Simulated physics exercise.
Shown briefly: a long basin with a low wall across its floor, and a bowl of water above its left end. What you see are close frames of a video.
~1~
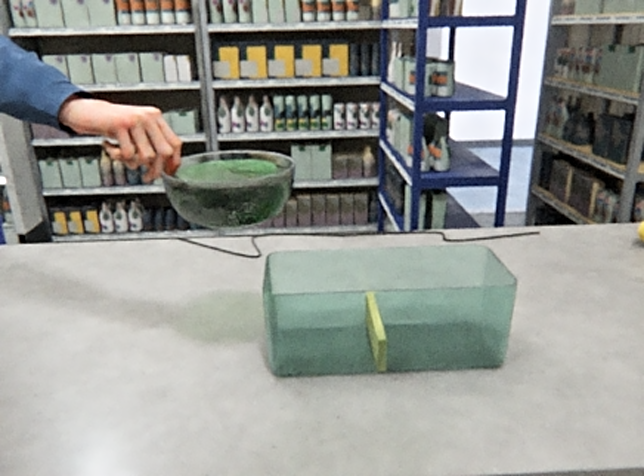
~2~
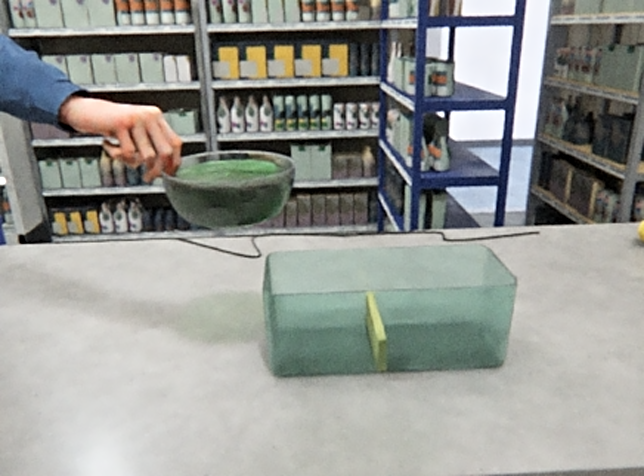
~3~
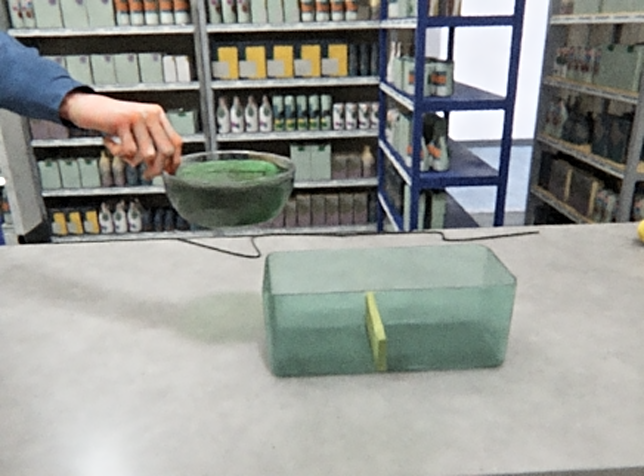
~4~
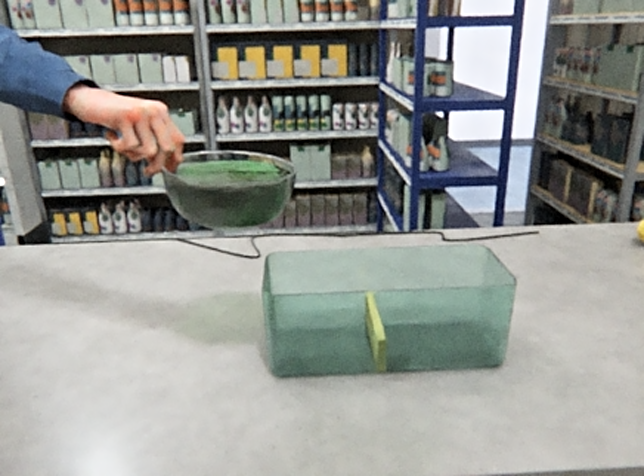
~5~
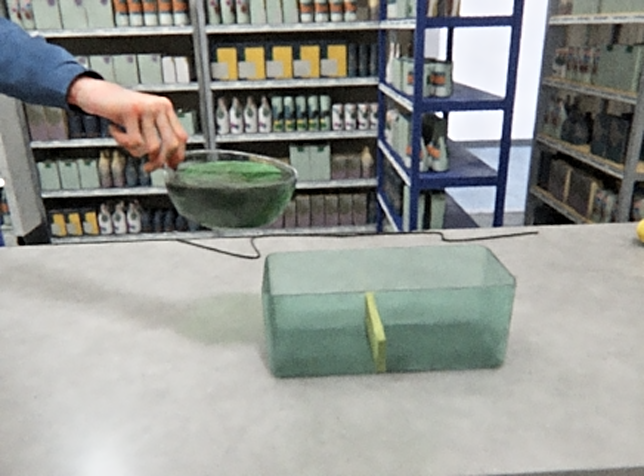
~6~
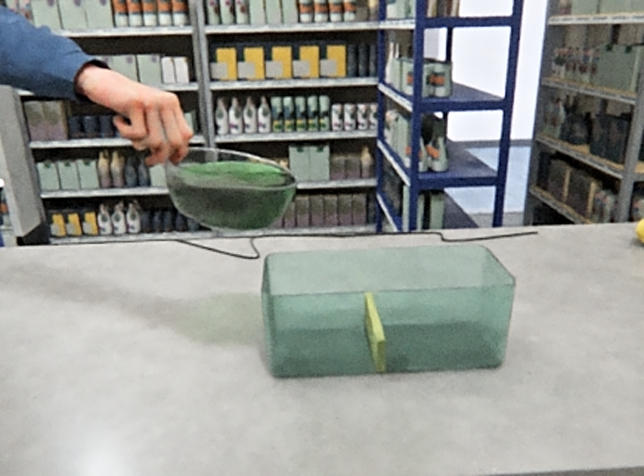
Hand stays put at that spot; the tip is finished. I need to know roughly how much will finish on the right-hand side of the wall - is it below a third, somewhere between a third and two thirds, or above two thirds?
Expect below a third of it there.
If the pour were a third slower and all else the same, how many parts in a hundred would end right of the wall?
It comes to around 15 per cent.
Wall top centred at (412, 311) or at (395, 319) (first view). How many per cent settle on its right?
In turn some 5 and 15 in a hundred.
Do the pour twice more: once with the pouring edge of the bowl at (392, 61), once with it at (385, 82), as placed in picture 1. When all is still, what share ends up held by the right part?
Near 80 per cent for the first start, near 80 per cent for the second.
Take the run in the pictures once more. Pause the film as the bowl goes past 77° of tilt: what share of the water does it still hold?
Roughly 30 percent.
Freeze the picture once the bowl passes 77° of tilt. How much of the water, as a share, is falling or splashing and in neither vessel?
Roughly 40 %.
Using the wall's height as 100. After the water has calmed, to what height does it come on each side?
About 80 per cent on the left and 10 per cent on the right.
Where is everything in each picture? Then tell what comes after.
In the first frame, tilt 0°; pouring edge (294, 165); surface from (168, 175) to (292, 171); the long basin's rim runs from (265, 273) to (502, 264); the wall's top is at (376, 316).
In the second frame, tilt 1°; pouring edge (294, 166); surface from (168, 175) to (292, 172).
In the third frame, tilt 2°; pouring edge (294, 168); surface from (168, 174) to (293, 172).
In the fourth frame, tilt 5°; pouring edge (295, 171); surface from (169, 173) to (293, 174).
In the fifth frame, tilt 9°; pouring edge (296, 176); surface from (170, 173) to (294, 176).
In the sixth frame, tilt 14°; pouring edge (297, 181); surface from (171, 174) to (295, 177).
A moment on, the bowl is tipped on its side and 31 per cent is still to pour, 30 is left of the wall and 0 right of it.
Next, the bowl is tipped right over and 1 per cent is still to pour, 88 is left of the wall and 3 right of it.
Then the bowl is tipped right over and 0 per cent is still to pour, 79 is left of the wall and 14 right of it.
Later the bowl is tipped right over and 0 per cent is still to pour, 78 is left of the wall and 14 right of it.
At rest 78 per cent lies left of the wall, 15 right of it and 7 outside.
